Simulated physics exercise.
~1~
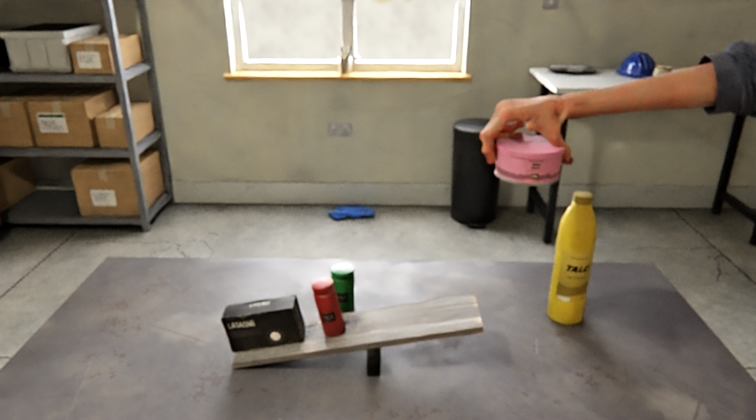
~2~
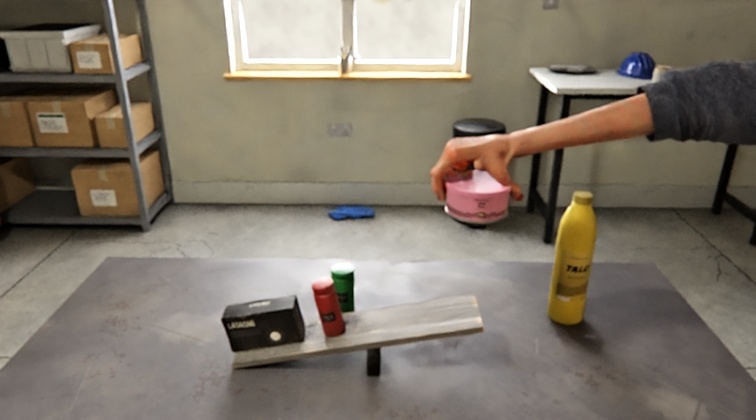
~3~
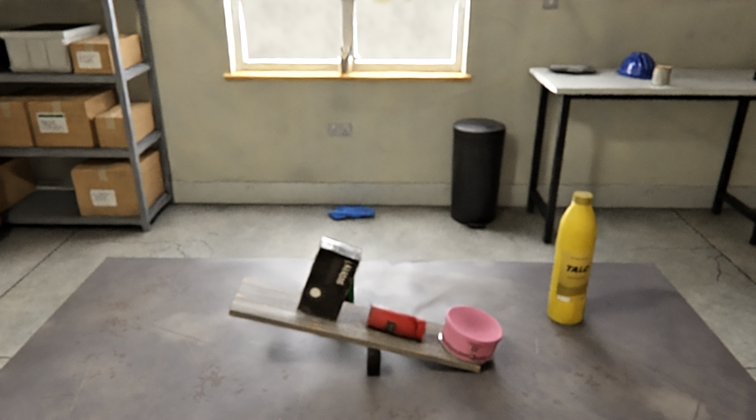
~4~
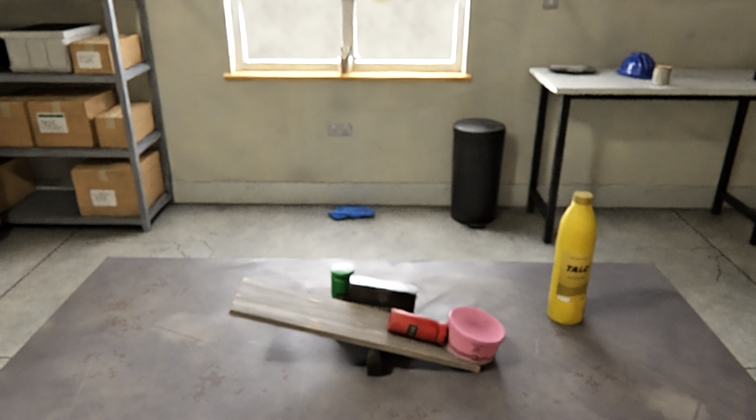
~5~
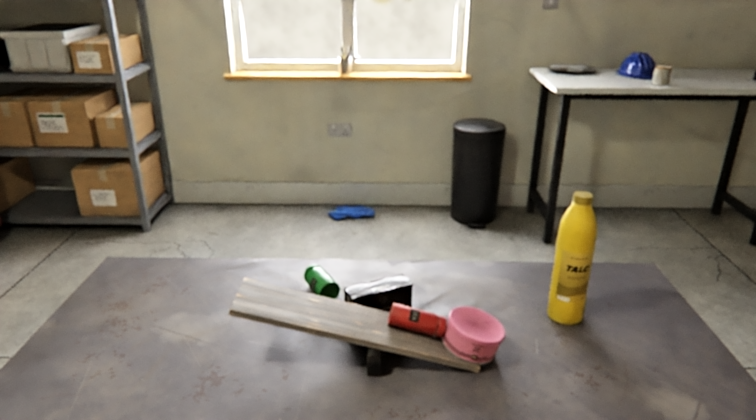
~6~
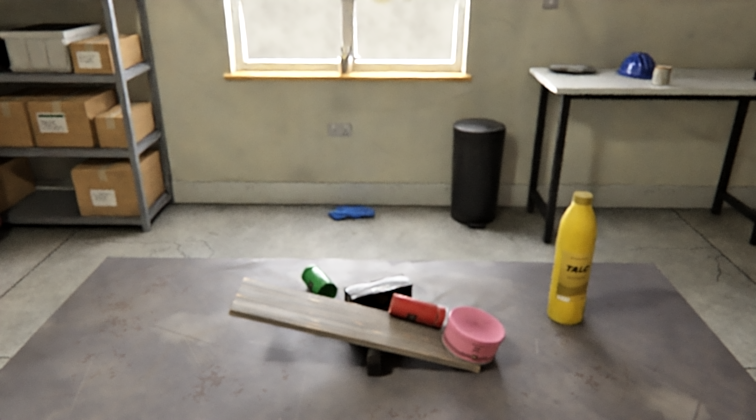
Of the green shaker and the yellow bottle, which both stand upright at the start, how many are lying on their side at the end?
One of them is lying on its side at the end, the green shaker, while the yellow bottle is still standing.
